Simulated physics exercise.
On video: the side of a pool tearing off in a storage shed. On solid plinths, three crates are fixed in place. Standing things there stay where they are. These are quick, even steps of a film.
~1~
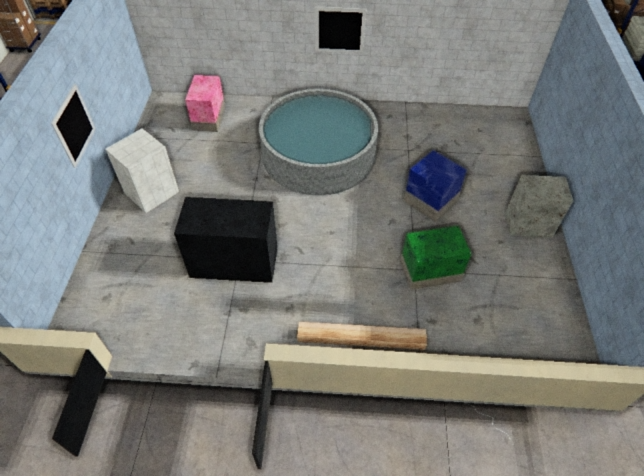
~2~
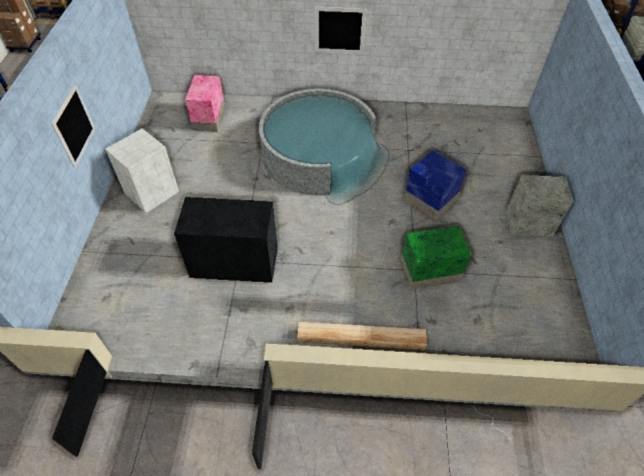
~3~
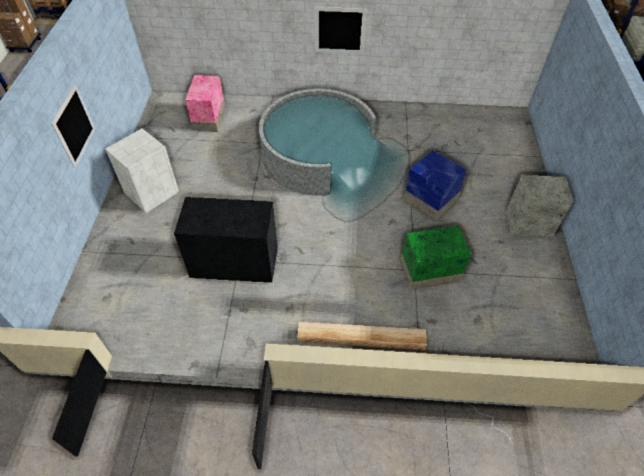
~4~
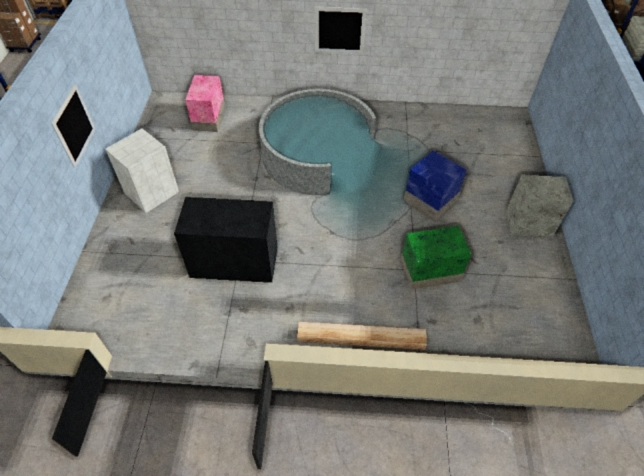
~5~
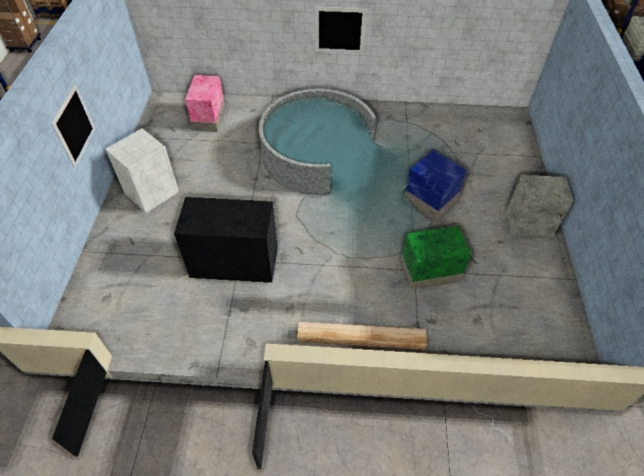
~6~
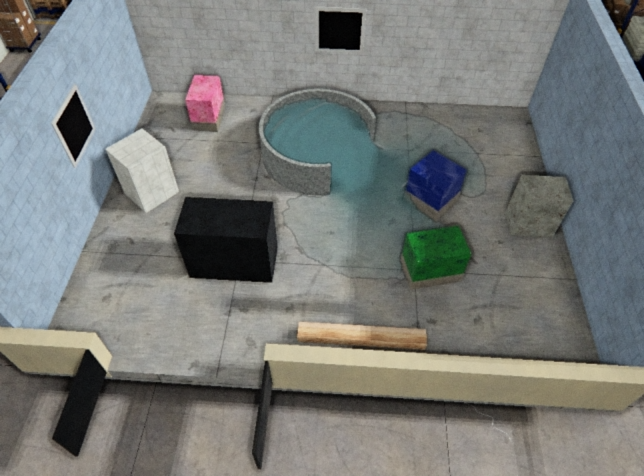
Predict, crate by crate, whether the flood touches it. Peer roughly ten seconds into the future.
At the end, the pink crate is spared; the blue crate is hit; the green crate is hit.
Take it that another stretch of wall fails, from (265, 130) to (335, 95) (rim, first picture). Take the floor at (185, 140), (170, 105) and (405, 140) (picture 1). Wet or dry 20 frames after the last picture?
Place one: Reached by the flood. Place two: Reached by the flood. Place three: Reached by the flood.
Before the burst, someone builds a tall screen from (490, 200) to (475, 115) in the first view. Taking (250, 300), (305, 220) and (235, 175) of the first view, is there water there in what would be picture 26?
First inundated, then unwetted, then unwetted.
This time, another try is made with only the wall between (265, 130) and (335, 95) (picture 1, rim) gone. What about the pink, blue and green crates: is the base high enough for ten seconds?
Result: Pink crate is swamped; blue crate is not reached; green crate is not reached.
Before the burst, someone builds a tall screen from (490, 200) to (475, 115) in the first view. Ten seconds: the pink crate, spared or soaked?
Pink stays clear.
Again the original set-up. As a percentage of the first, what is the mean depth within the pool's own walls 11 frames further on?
Estimate: Around 38 per cent.
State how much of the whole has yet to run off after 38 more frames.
That works out to about 98 per cent.
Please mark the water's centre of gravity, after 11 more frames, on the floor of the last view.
The water's middle lies around (397, 184).
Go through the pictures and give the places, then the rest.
In the first picture, still water in the round tank at (319, 128).
In the second picture, water pours out at (365, 167) and has run to (334, 201).
In the third picture, water pours out at (364, 168) and has run to (343, 216).
In the fourth picture, the front is at (349, 234), out from the gap at (364, 169).
In the fifth picture, the front is at (351, 253), out from the gap at (364, 170).
In the sixth picture, the front is at (404, 273), out from the gap at (364, 170).
A moment on, water covers 30 % of the floor; the pink crate not reached, the blue crate water round its plinth, the green crate water round its plinth.
Next, water covers 35 % of the floor; the pink crate not reached, the blue crate water round its plinth, the green crate water round its plinth.
Then, water covers 55 % of the floor; the pink crate not reached, the blue crate water round its plinth, the green crate water round its plinth.
Later, water covers 70 % of the floor; the pink crate not reached, the blue crate water round its plinth, the green crate water round its plinth.
In the end, water covers 90 % of the floor; the pink crate stayed above the water, the blue crate was topped, the green crate was topped.
